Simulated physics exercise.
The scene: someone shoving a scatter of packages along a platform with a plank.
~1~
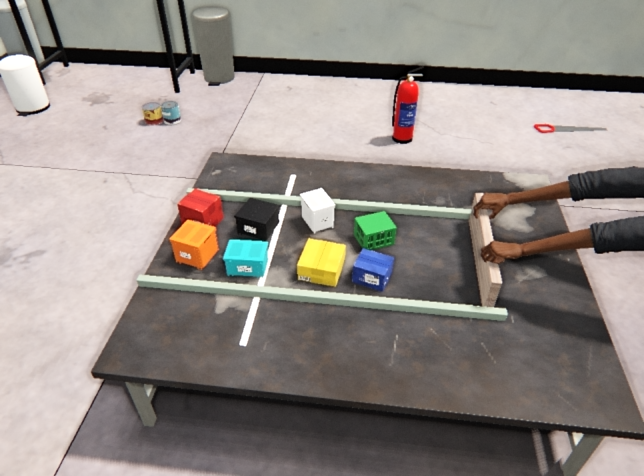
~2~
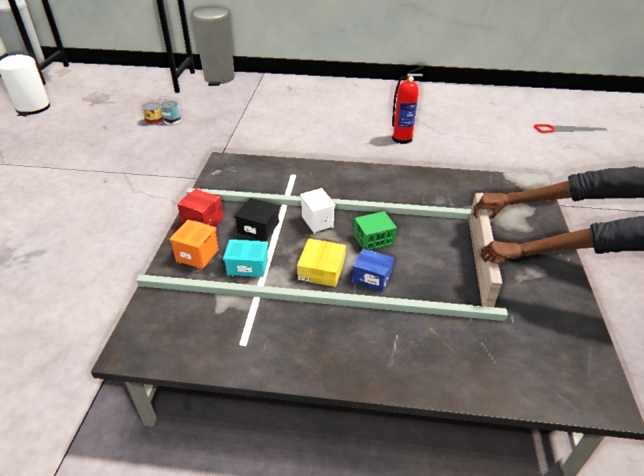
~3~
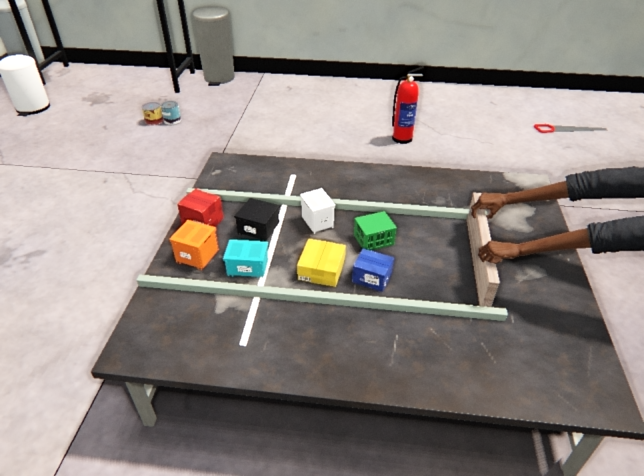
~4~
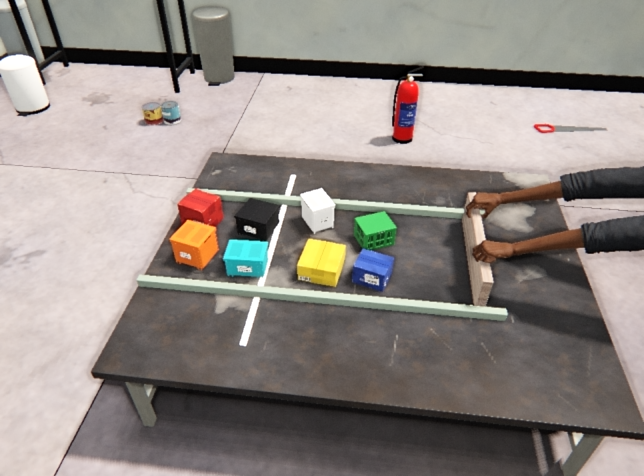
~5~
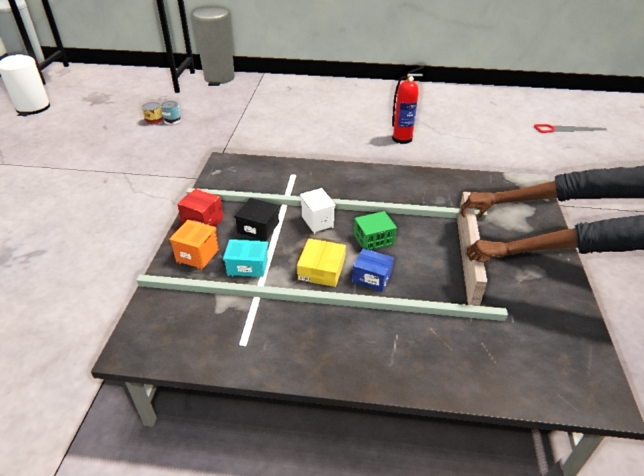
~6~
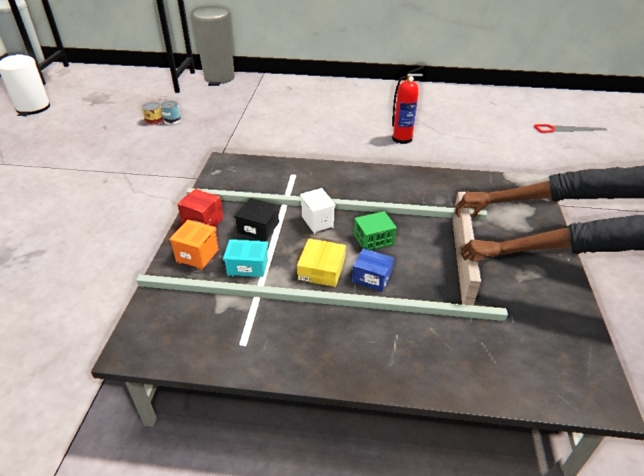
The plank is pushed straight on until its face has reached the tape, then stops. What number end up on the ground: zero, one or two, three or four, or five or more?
In the end the number that fall off is one or two.
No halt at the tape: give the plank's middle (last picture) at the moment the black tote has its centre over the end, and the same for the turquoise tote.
At (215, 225) for the black tote; at (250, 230) for the turquoise tote.
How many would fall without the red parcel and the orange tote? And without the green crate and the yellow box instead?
0 in the first case, 0 in the second.
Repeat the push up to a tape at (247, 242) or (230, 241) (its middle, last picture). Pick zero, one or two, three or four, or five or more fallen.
One after another: Just one or two; three to four.
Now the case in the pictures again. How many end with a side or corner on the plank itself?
3 of them.
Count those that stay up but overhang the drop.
That would be 0.
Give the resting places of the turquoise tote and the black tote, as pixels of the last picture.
Near (178, 253) and (229, 218).
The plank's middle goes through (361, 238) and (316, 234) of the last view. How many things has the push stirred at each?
The counts are 4 and 6.
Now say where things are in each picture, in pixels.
In the first picture, red parcel (201, 211); orange tote (195, 245); black tote (258, 220); plank (483, 248); tape (273, 244).
In the second picture, orange tote (195, 245); turquoise tote (247, 259).
In the third picture, black tote (258, 220); plank (481, 248).
In the fourth picture, red parcel (201, 211); white tote (318, 211).
In the fifth picture, orange tote (195, 245); blue parcel (373, 270).
In the sixth picture, red parcel (201, 211); orange tote (195, 245); black tote (258, 220); plank (465, 246); tape (273, 244).
Soon after, none off yet; red parcel at rest near (201, 211); orange tote at rest near (195, 245); black tote at rest near (258, 220).
In the end, the number that fall off is one or two; gone, orange tote.
